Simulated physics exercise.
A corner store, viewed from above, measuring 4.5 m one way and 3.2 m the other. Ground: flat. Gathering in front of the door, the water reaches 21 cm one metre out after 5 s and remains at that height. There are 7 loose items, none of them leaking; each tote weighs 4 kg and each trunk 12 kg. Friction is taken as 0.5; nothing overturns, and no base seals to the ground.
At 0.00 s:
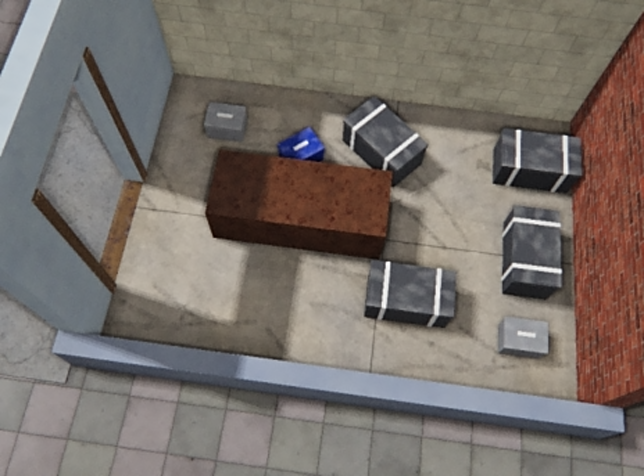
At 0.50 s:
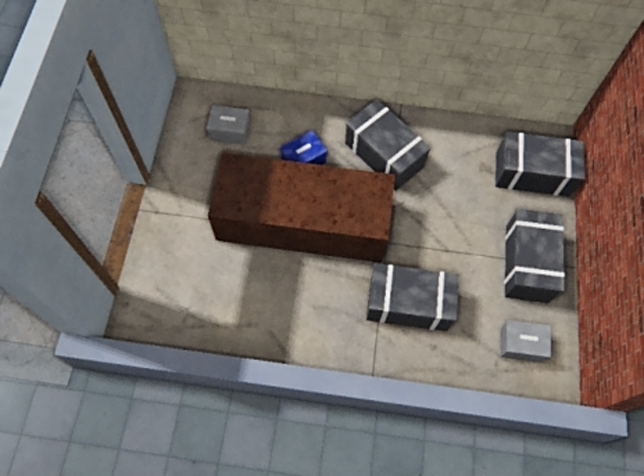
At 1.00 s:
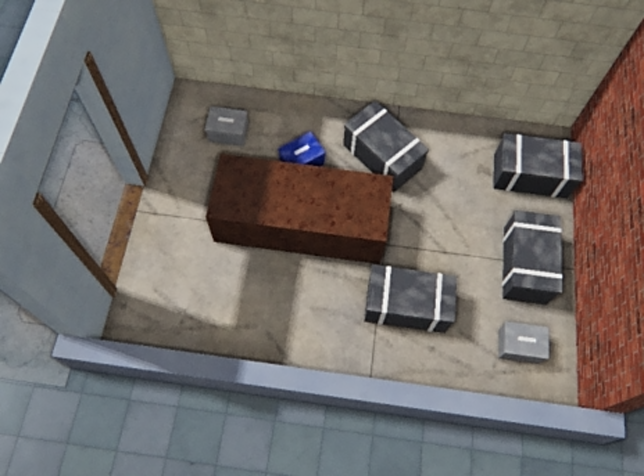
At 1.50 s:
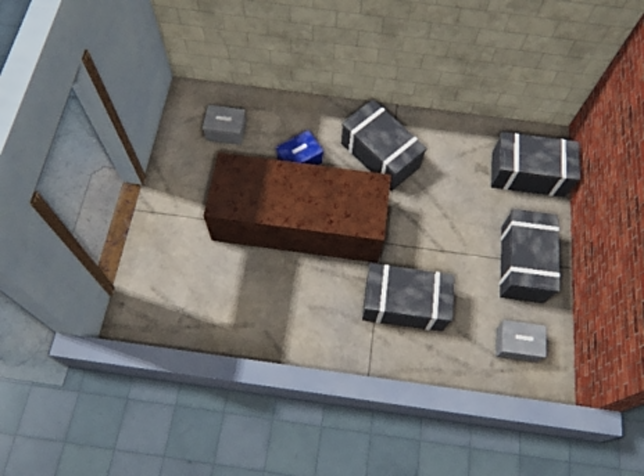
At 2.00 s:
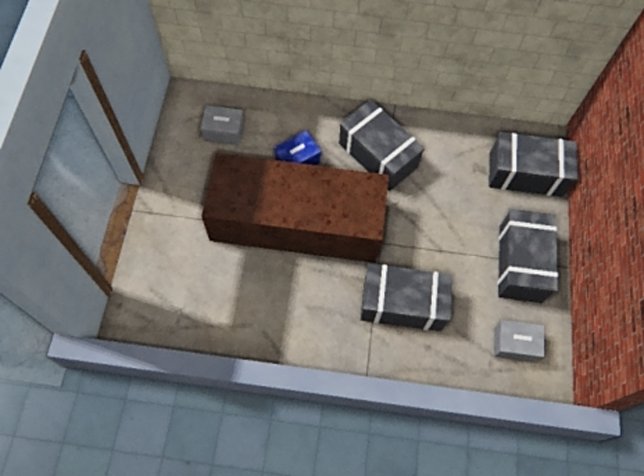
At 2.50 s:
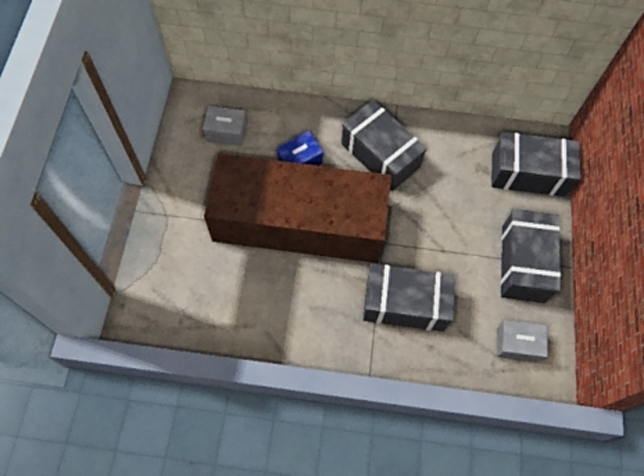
At the start, the pavement outside a small walled room is dry, with dark strapped crates, grey boxes and a blue tote around a brown block. Water then covers the paving, creeps through the doorway at left and spreads just inside, while the objects stay put.
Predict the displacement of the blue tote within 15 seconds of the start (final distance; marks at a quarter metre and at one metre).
Displacement: Moderate.
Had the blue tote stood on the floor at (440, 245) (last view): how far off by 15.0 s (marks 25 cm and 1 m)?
Looks like it is pushed slightly.
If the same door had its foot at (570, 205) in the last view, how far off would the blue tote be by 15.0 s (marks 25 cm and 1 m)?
So the blue tote is well away by then.
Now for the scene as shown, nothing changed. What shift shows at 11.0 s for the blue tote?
About 20 cm out of place.
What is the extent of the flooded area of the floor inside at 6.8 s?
Around 9.5 m2 of it.
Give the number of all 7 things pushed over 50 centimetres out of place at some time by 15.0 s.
I count 7.
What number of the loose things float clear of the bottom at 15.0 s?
It comes to 7 of them.
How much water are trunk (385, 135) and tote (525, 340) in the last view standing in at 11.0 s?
9 and 11 cm.
After 3.5 s the blue tote is near (300, 150), 0.0 m from its start, aground; 0 afloat.
After 6.8 s the blue tote is near (300, 150), 0.0 m from its start, aground; 1 afloat.
After 11.0 s the blue tote is near (277, 152), 0.2 m from its start, afloat; 7 afloat.
After 15.0 s the blue tote is near (308, 108), 0.5 m from its start, afloat; 7 afloat.
